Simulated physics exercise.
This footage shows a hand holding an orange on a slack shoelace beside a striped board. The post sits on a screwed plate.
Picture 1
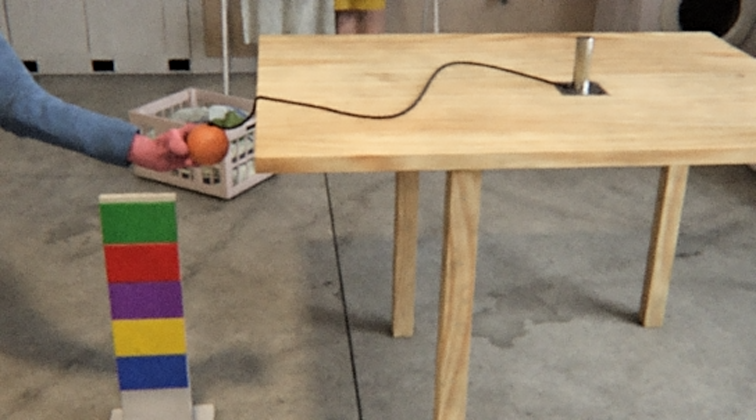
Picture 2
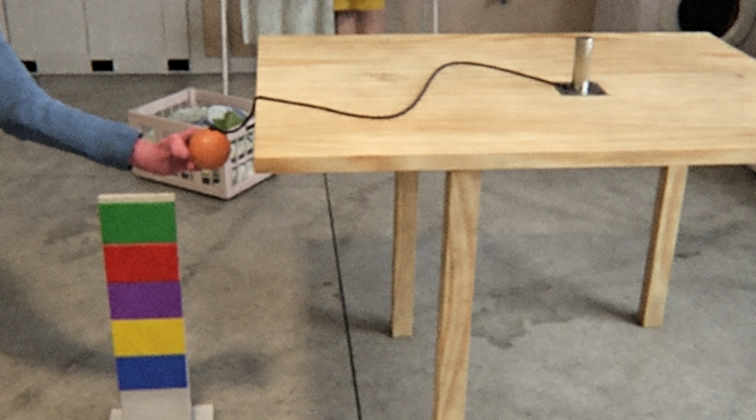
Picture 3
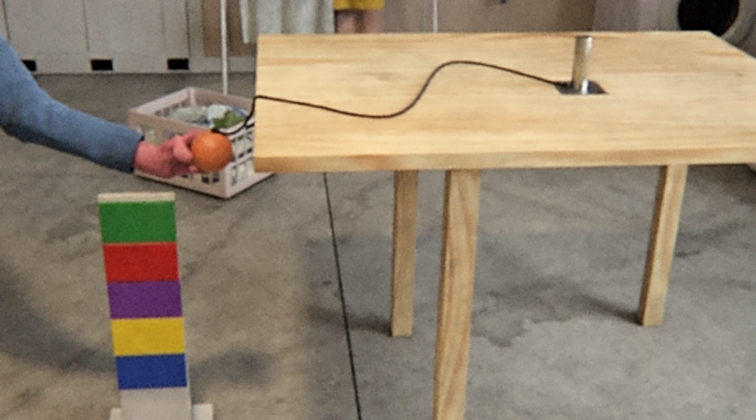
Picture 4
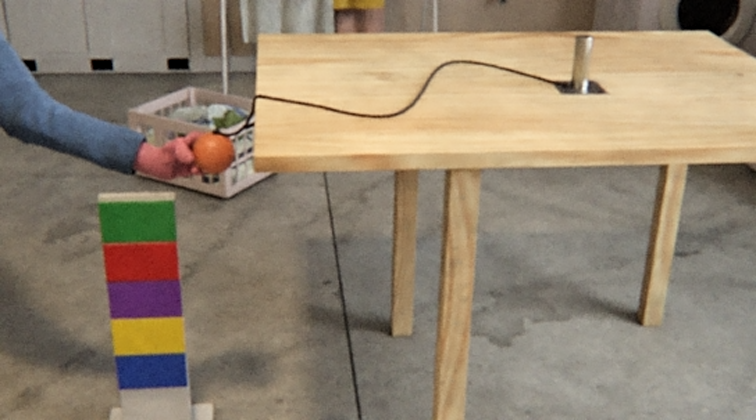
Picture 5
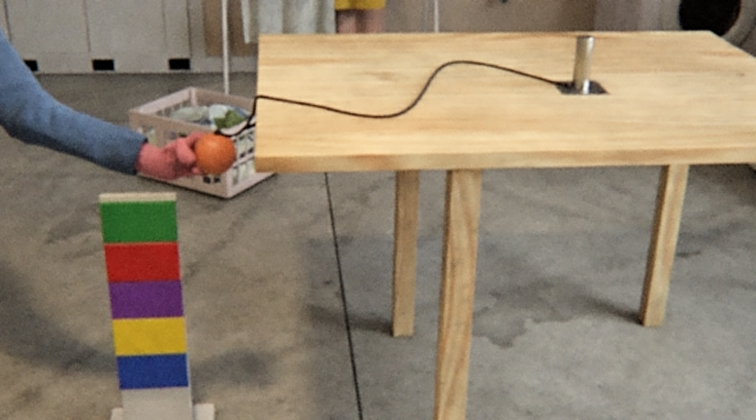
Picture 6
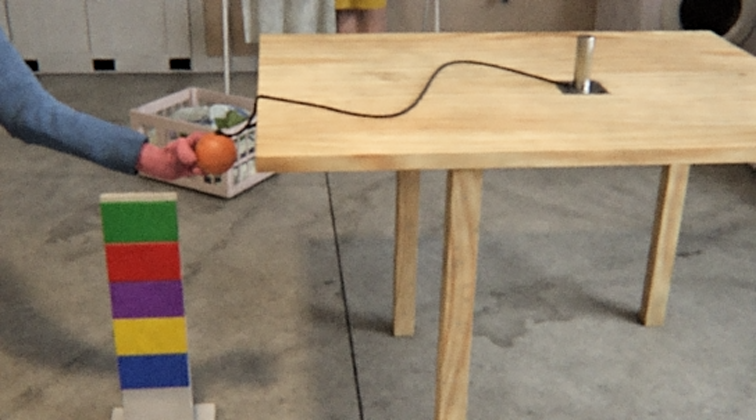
The video shows a hand at the left holding an orange ball-like fruit above a striped board, with a slack dark cord running across a wooden table to a metal post. The hand and fruit shift very slightly right and down, then stay nearly still.
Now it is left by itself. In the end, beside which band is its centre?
Beside yellow.
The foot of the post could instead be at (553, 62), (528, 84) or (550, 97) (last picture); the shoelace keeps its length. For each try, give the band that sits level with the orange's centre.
Taking each post in turn, it's yellow, then blue, then blue.
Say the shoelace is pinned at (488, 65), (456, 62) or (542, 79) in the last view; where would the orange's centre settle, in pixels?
Per try (px, approx.): (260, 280); (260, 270); (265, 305).
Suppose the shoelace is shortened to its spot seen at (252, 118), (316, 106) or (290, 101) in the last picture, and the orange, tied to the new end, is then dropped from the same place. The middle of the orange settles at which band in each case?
One at a time, the answers are: Purple; green; red.
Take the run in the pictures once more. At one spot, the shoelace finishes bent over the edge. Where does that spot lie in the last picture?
Pixel (413, 107) or thereabouts.
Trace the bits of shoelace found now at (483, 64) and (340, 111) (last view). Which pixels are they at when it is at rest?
Final spots: (459, 87), then (260, 171).
A little later, orange near (288, 311); level with yellow.
Next, orange near (254, 317); level with yellow.
When it is over, orange near (268, 317); level with yellow. At yellow.
